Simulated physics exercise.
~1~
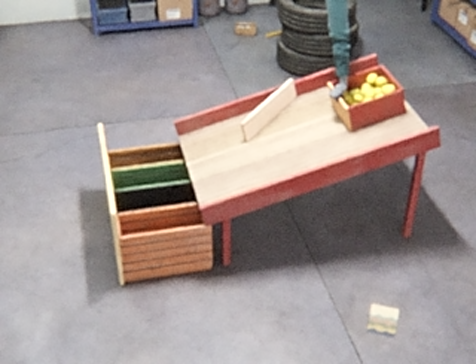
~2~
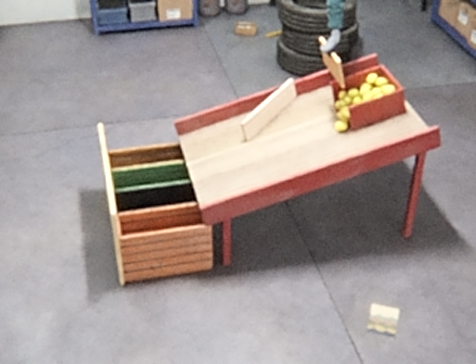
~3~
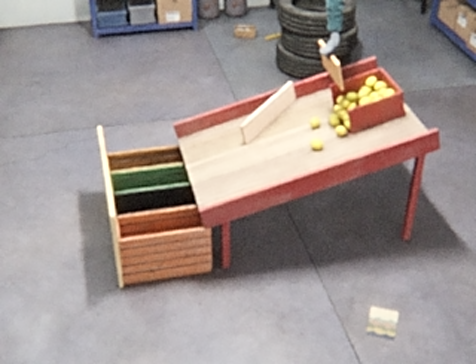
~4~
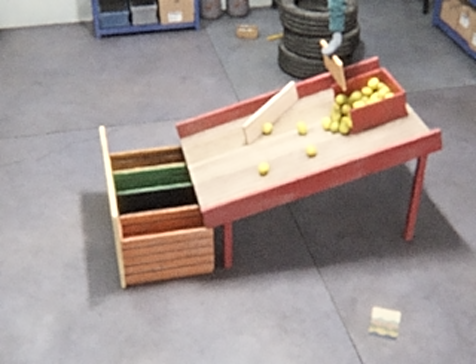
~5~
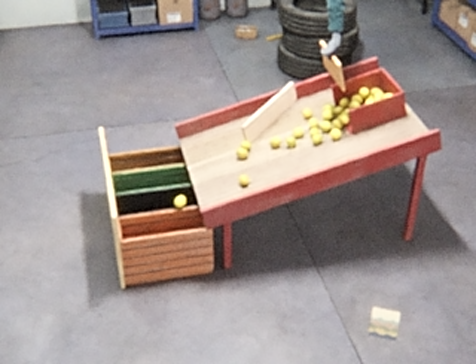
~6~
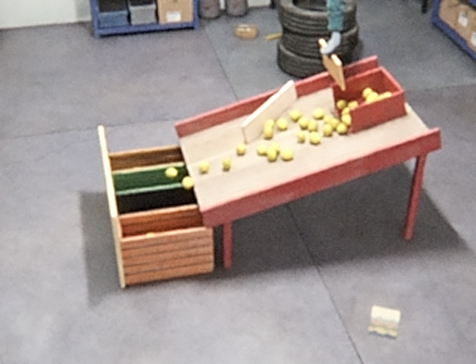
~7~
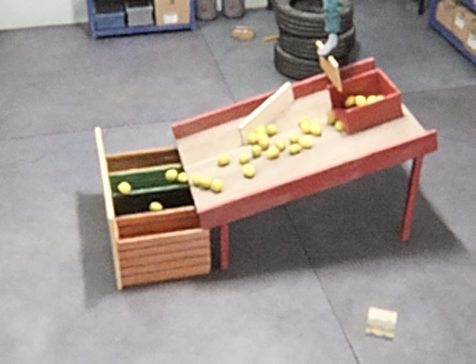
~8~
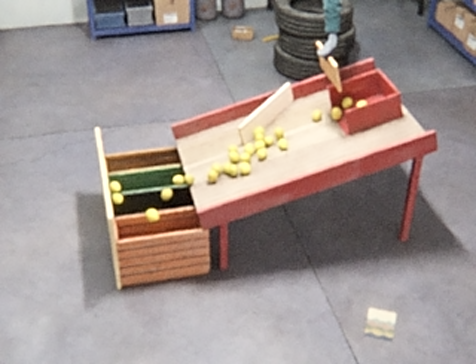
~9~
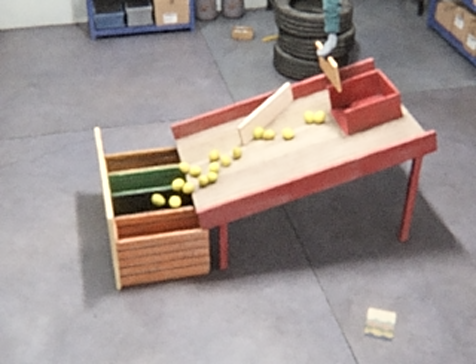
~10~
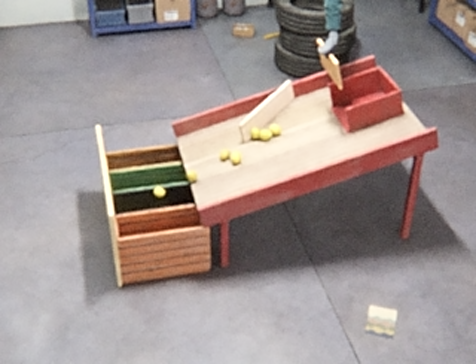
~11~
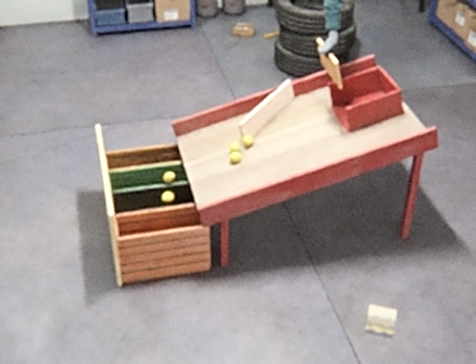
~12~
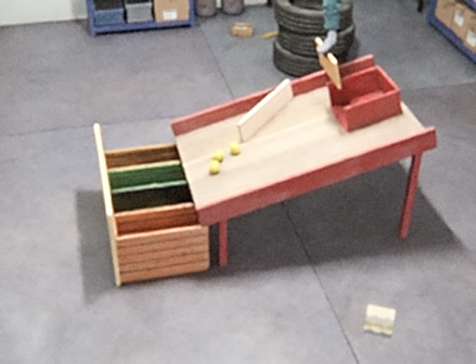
On a workshop floor, a gate was lifted from a red pen atop a sloping table, and yellow balls spilled down past an angled board, dropping mostly into the bins at the left end, until the pen looked empty and three balls remained on the slope.
